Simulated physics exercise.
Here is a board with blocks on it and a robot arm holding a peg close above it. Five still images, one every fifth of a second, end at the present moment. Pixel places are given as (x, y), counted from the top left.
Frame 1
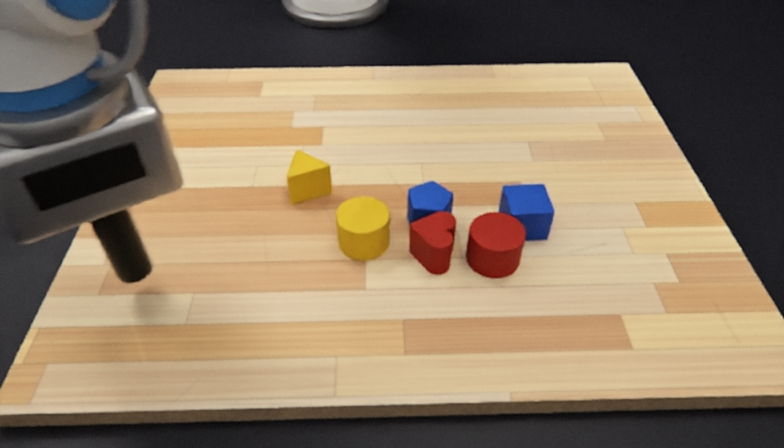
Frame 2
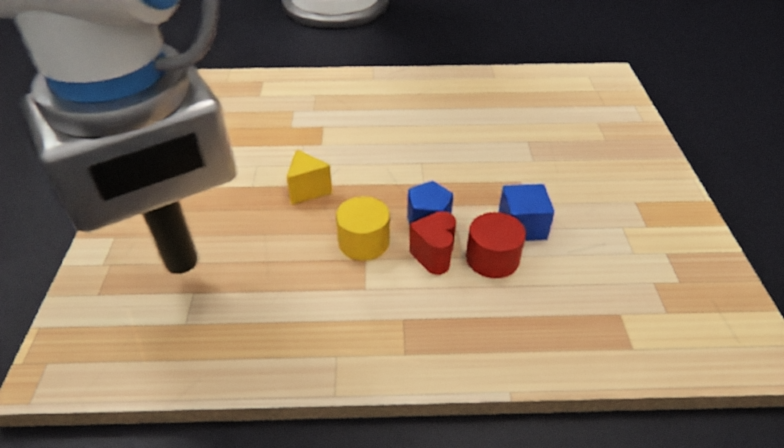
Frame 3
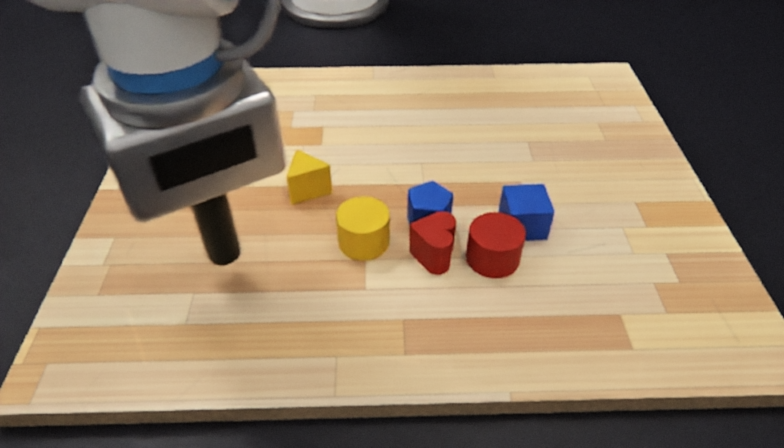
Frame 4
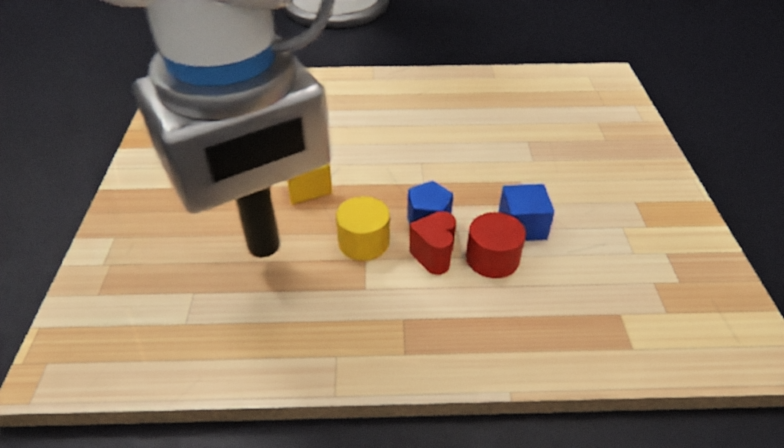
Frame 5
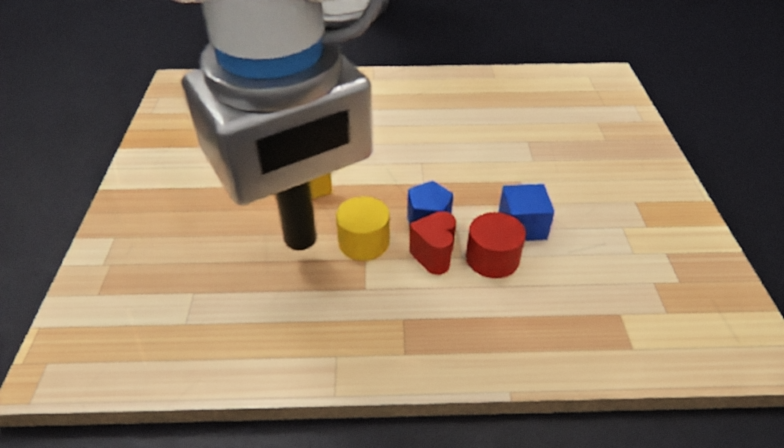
In this clip, a robot arm holding a dark peg moves steadily rightward above a wooden board, passing in front of a yellow triangular block and nearing the yellow circular block, while the yellow, blue and red blocks stay still.
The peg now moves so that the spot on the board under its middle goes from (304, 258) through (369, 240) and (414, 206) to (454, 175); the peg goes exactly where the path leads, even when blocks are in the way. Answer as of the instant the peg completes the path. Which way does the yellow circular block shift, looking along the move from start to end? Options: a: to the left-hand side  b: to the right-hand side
Option b.
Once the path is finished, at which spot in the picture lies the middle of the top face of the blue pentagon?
Expect it around (535, 172).
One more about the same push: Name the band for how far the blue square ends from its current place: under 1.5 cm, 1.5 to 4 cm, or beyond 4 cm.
Between 1.5 and 4 cm.
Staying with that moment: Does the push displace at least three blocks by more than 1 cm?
My answer is yes.
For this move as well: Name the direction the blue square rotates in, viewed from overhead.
Seen from overhead, it turns clockwise.
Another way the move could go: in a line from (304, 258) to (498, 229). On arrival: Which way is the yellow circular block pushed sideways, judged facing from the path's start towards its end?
Facing from start to end, it will go to the left.
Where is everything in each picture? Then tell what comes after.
Peg tip (136, 272); block tops, yellow circular block (363, 214); blue pentagon (430, 196); red heart block (436, 228); blue square (528, 198), in the first picture.
Peg (182, 263); blocks unchanged, in the second picture.
Peg (225, 255); blocks unchanged, in the third picture.
Peg (265, 248); blocks unchanged, in the fourth picture.
Peg (301, 241); yellow circular block (363, 214); blue pentagon (430, 196); red heart block (436, 228); blue square (528, 198), in the fifth picture.
On the path given first. One third of the way, peg (369, 223); yellow circular block (406, 199); blue pentagon (450, 189).
Two thirds of the way, peg (415, 189); yellow circular block (455, 175); blue pentagon (501, 177); blue square (538, 198), turned 30° clockwise.
At the end, peg (456, 158); yellow circular block (495, 154); blue pentagon (535, 172), turned 35° clockwise; red heart block in place; blue square (551, 200), turned 65° clockwise.
